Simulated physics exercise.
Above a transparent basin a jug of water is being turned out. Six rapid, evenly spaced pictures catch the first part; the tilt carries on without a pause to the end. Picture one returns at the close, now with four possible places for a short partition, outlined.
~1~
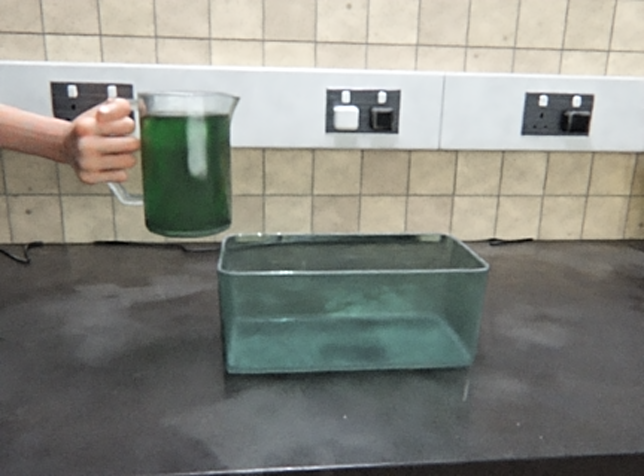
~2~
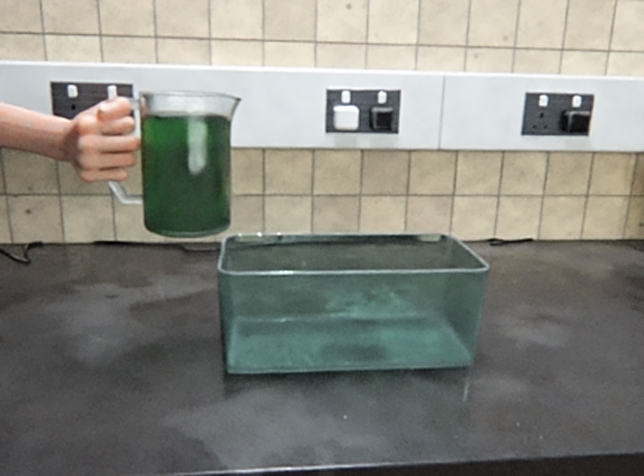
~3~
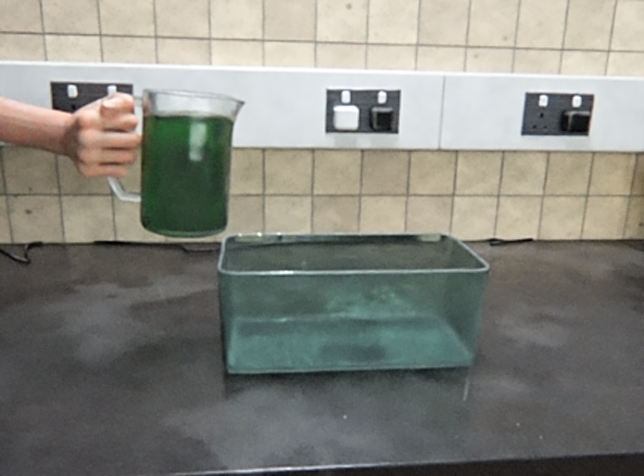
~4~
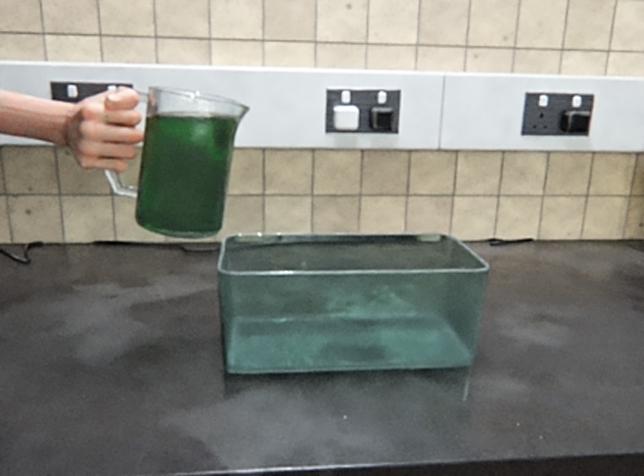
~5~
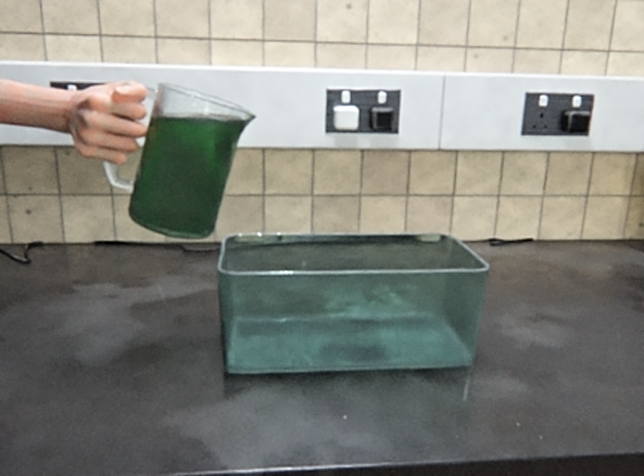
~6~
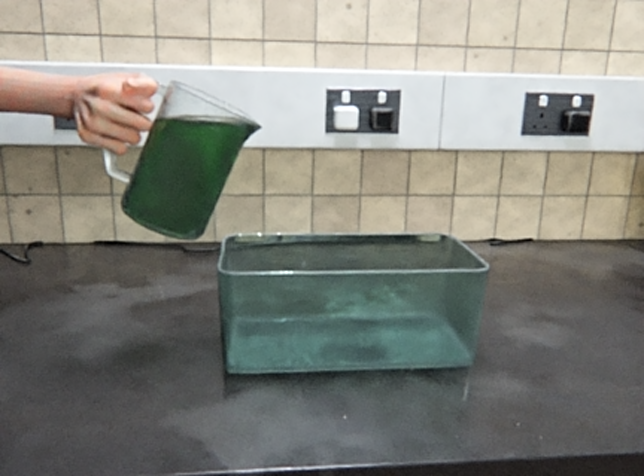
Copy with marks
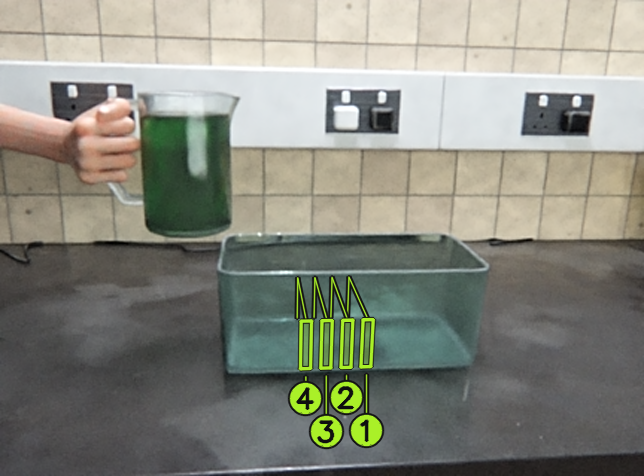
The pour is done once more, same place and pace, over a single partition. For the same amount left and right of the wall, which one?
Slot 3 does it best.
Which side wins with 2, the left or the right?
More ends on the left.
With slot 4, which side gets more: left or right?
More ends on the right.
On the marked copy, 1 at (366, 374); 2 at (346, 375); 3 at (326, 375); 4 at (305, 376).
With 1, about 95 % ends left of the wall and 2 % right of it; 3 % is lost outside.
With 2, about 94 % ends left of the wall and 4 % right of it.
With 3, about 47 % ends left of the wall and 51 % right of it.
With 4, about 10 % ends left of the wall and 89 % right of it.
